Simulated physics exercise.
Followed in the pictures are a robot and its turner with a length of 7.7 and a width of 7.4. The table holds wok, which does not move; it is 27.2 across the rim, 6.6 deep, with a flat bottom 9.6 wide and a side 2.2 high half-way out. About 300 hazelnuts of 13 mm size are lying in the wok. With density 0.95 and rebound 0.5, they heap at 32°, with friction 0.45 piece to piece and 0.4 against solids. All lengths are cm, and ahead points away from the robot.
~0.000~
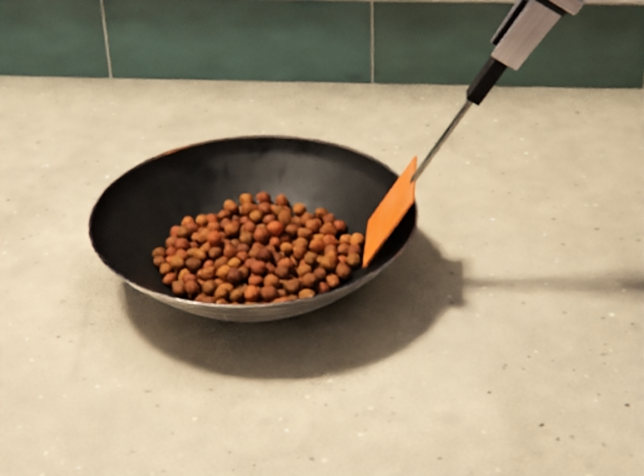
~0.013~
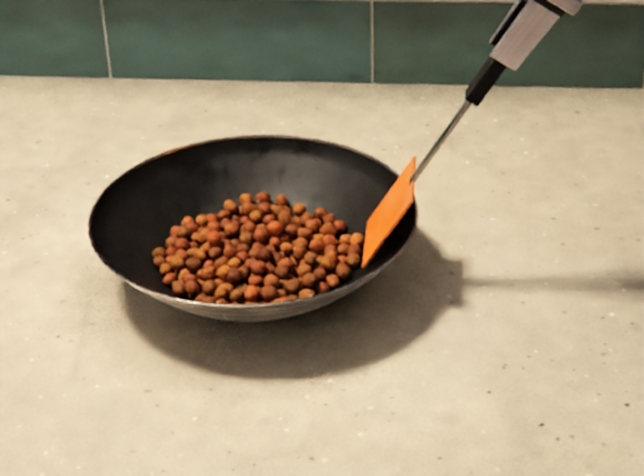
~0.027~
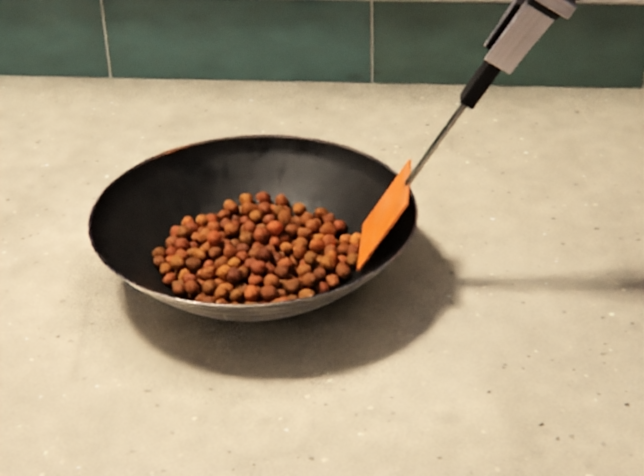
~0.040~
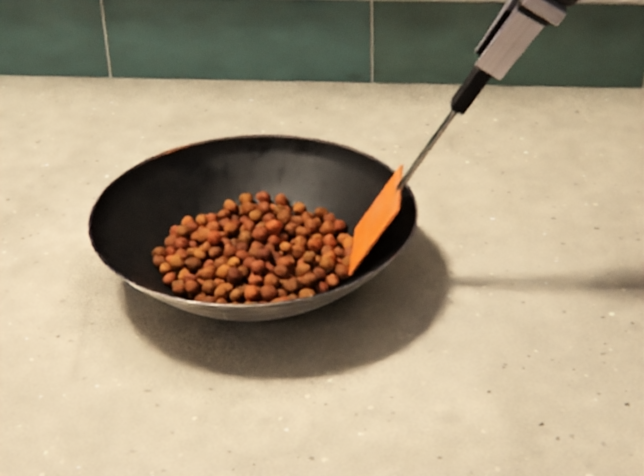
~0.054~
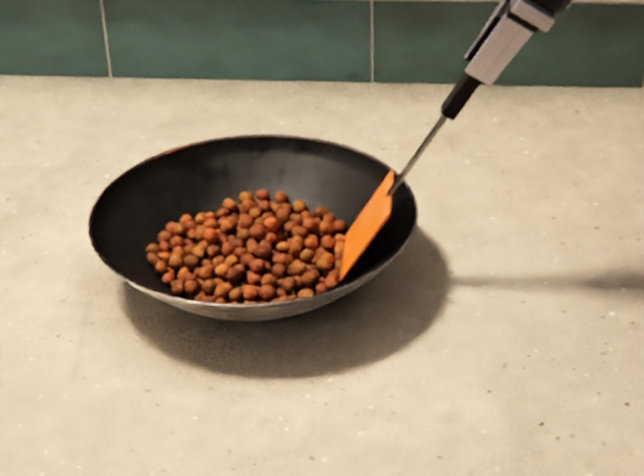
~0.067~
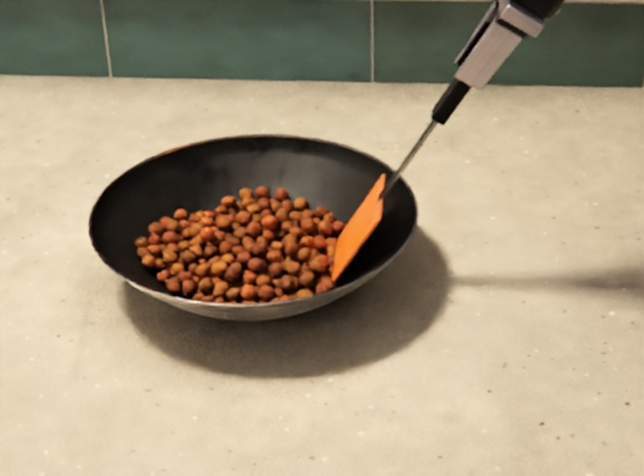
An orange turner on a thin metal rod, held by a grey and black robot arm reaching in from the upper right, slides slowly left inside a black wok. The wok sits still on a pale speckled countertop before green tiles, seen from slightly above by a fixed camera, with a heap of reddish-brown nuts inside. The blade pushes against the heap's right side, and the nuts shift and spread leftward.
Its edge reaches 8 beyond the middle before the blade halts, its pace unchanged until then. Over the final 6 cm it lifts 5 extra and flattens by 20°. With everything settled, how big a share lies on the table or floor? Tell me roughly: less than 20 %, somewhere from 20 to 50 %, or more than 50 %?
Less than 20 %.
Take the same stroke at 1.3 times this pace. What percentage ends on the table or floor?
Around 15 percent would finish on the table or floor.
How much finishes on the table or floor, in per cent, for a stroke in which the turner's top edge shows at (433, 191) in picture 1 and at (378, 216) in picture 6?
About 20 per cent.
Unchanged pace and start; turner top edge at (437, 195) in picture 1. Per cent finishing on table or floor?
About 10 per cent.
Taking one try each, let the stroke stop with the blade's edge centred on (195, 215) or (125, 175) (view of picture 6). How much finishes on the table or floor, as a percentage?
Respectively about 0 and 25 percent end on the table or floor.
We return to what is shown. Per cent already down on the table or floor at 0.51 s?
That would be near 5 per cent, give or take.
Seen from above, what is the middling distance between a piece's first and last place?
Some 4 centimetres.
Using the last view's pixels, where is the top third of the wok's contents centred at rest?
Roughly (169, 237).
After 0.16 s, sloping 59°, highest piece 6 above the table; 298 in the wok.
After 0.26 s, sloping 52°, highest piece 7 above the table; 298 in the wok.
After 0.51 s, sloping 39°, highest piece 8 above the table; 265 in the wok, 20 on the table or floor, 13 on the blade or in flight.
After 1.56 s, sloping 39°, highest piece 6 above the table; 265 in the wok, 33 on the table or floor.
In the end, 265 in the wok, 33 on the table or floor. That is 11 % on the table or floor.
